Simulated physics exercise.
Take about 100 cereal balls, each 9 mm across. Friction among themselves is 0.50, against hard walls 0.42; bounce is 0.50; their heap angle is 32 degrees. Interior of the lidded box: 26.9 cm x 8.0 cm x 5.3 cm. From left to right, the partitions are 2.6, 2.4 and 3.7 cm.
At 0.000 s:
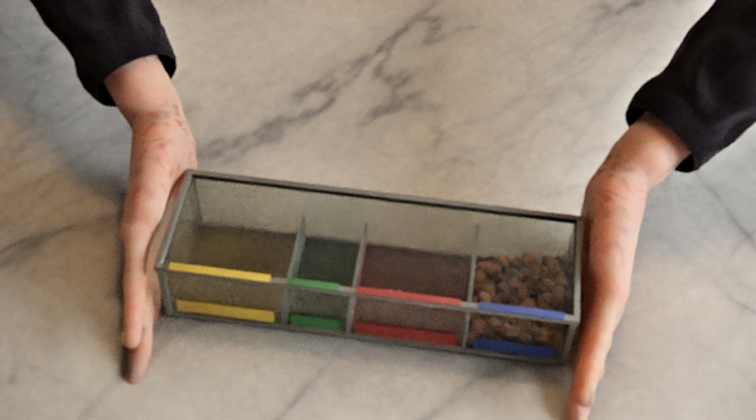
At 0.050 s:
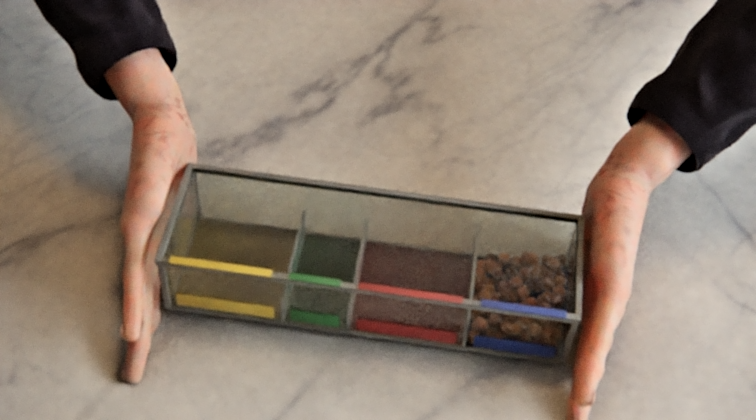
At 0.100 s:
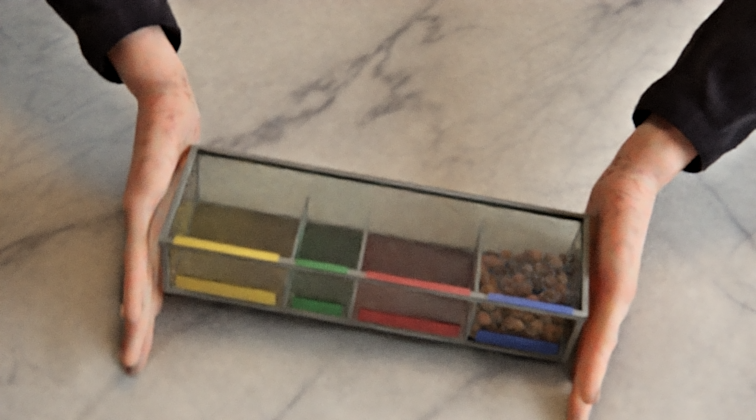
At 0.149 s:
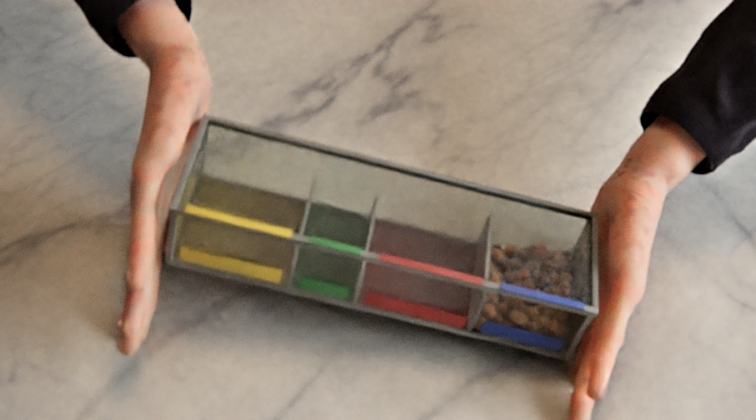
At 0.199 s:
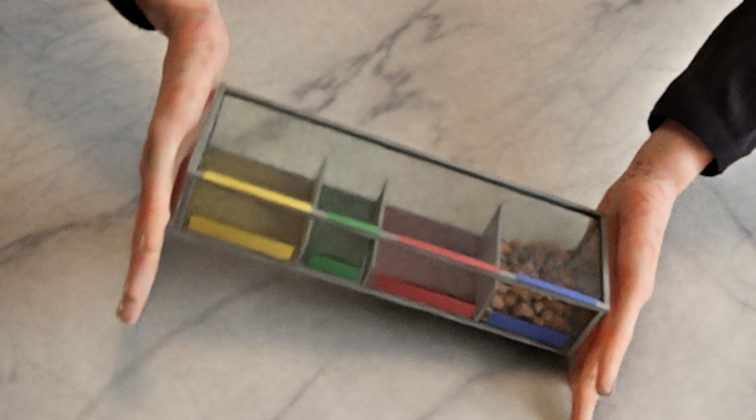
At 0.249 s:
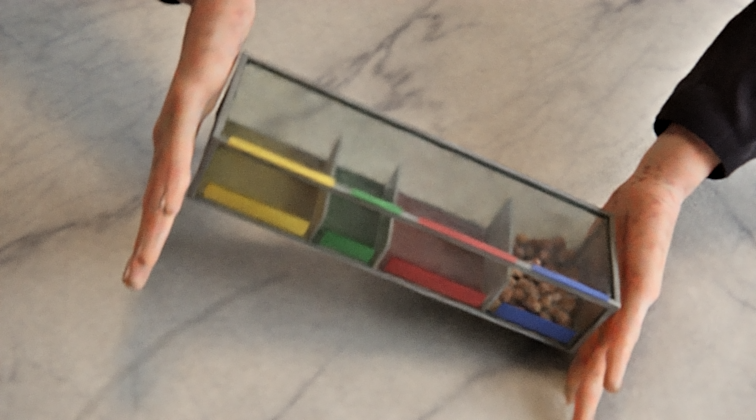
A clear, divided box holding small brown pieces in its blue-marked right compartment starts out level between two hands on a marble surface, then tilts steadily as the left hand raises its left end, the right end staying low.
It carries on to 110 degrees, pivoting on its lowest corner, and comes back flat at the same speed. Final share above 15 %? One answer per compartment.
Red: Below or equal, blue: Above, green: Below or equal, yellow: Below or equal.
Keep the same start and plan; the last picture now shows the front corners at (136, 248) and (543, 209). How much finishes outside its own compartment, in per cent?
That would be some 35 in a hundred.
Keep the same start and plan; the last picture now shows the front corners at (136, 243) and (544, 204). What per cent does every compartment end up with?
Red 10, blue 65, green 0, yellow 25.
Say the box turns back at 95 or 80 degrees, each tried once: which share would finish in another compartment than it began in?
Close to 0 in a hundred first, and 0 in a hundred second.
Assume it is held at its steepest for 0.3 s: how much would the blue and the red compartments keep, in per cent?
Blue keeps 100% and red keeps 0%.
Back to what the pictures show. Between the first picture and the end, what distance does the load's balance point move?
Net shift: Approx. 1.0 cm.
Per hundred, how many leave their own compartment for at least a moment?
Estimate: Some 0 per cent.
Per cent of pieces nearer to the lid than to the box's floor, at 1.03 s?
Roughly 60 percent of the pieces.
After 1.03 s, tilt 109 degrees; blue 100 %.
After 1.54 s, tilt 47 degrees; blue 100 %.
Then, at 2.12 s, tilt 0 degrees; blue 100 %.
In the end, at 2.5 s, red 0 %, blue 100 %, green 0 %, yellow 0 %.
